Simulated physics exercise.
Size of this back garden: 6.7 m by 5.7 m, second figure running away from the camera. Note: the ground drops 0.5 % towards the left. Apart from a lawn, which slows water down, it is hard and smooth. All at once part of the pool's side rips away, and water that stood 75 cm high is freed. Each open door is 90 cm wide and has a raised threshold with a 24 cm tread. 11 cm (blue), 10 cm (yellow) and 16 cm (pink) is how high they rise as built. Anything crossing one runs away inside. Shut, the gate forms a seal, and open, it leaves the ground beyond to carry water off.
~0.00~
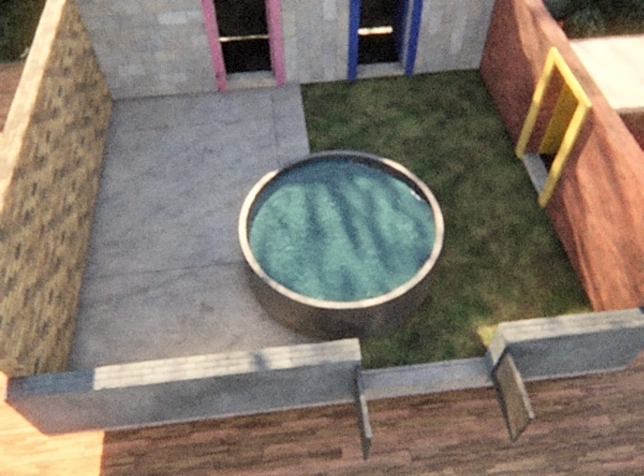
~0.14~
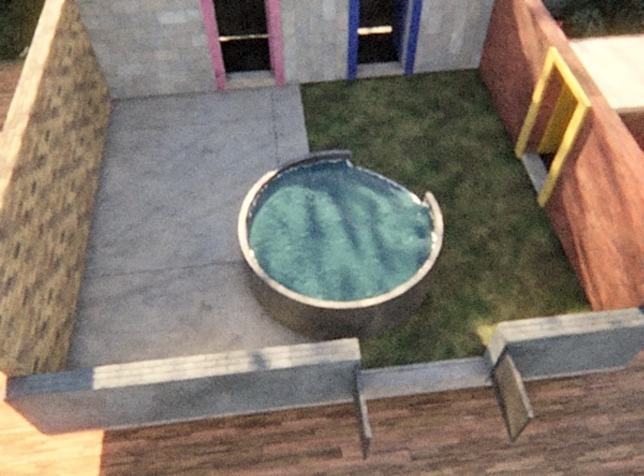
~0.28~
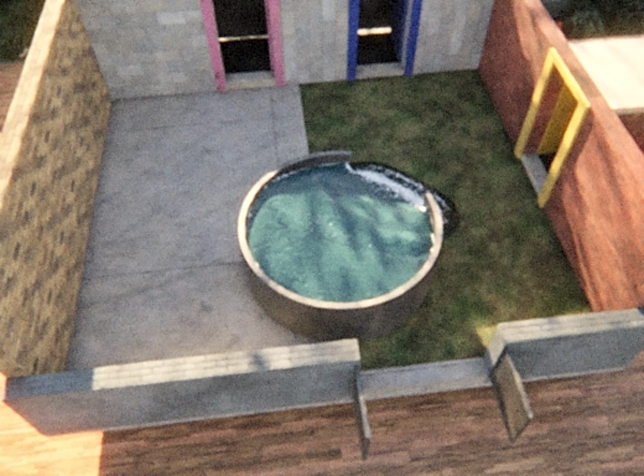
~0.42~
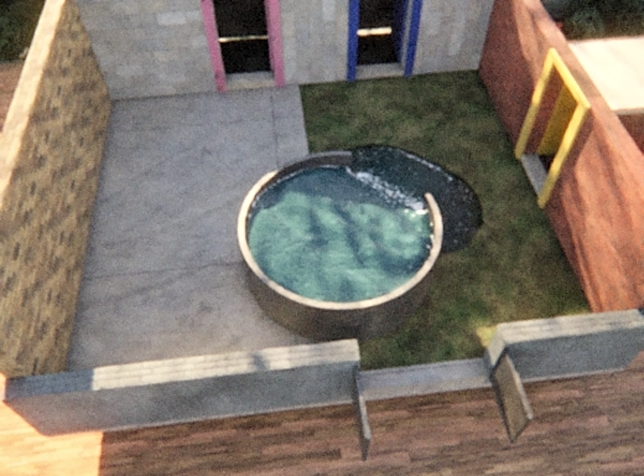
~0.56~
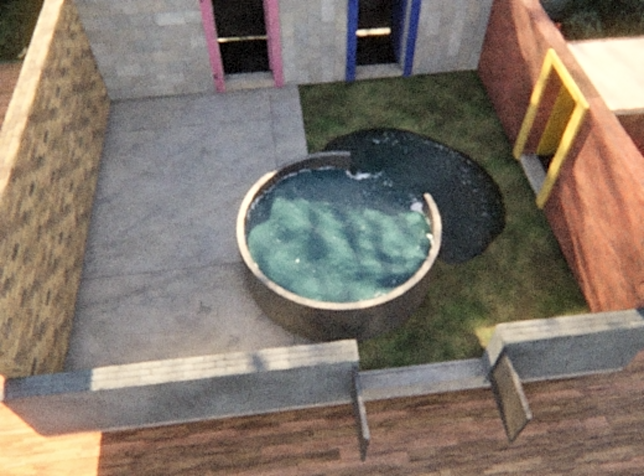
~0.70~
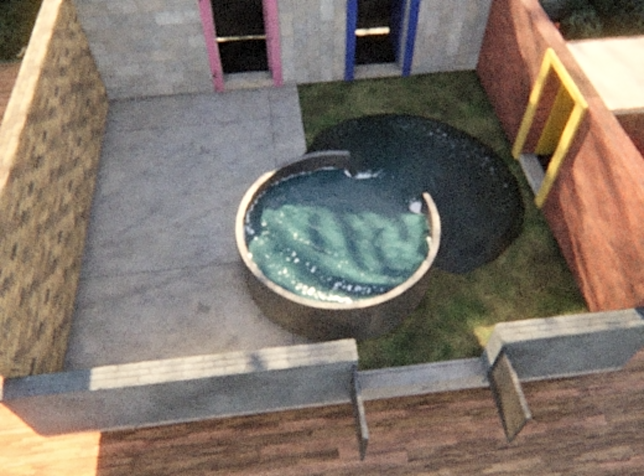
Water sits still in a round pool in a walled garden until part of the rim on the far right side breaks away. It pours through the gap onto the grass, and a dark, rounded puddle spreads steadily across the lawn toward the back and right walls while the pool's surface ripples.
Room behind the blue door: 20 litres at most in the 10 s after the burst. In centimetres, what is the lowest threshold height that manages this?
19 cm.
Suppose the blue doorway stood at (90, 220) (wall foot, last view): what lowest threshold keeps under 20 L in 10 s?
Minimum: About 7.5 cm.
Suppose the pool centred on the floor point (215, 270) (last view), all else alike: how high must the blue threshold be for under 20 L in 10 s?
That setup calls for roughly 17 cm.
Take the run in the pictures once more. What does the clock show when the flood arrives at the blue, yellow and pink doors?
Blue: 1.5 s; yellow: 0.8 s; pink: 2.8 s.
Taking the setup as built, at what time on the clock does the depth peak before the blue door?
Peak: Close to 3.0 s.
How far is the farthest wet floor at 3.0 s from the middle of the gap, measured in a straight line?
About 3.8 metres out.
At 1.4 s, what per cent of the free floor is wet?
Some 30 in a hundred.
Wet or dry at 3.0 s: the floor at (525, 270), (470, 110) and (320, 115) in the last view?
Point by point, the first is awash, the second awash and the third awash.
After 1.4 s water covers 30 % of the floor, deepest (34 cm) near (391, 199); it has not reached the blue door.
After 3.0 s water covers 45 % of the floor, deepest (33 cm) near (481, 84); 25 cm at the blue door, 48 litres in over its 11 cm threshold.
After 10.0 s water covers 100 % of the floor, deepest (14 cm) near (298, 337); 9 cm at the blue door, 133 litres in over its 11 cm threshold.
At the blue door as built, the water arrived by 1.5 s and peaked near 25 cm at 3.0 s.
Run again over the same 10 s with other heights there, 40 litres in over 16.5 cm, 7 litres over 22.5 cm. The limit of 20 litres is kept from about 19 cm up.
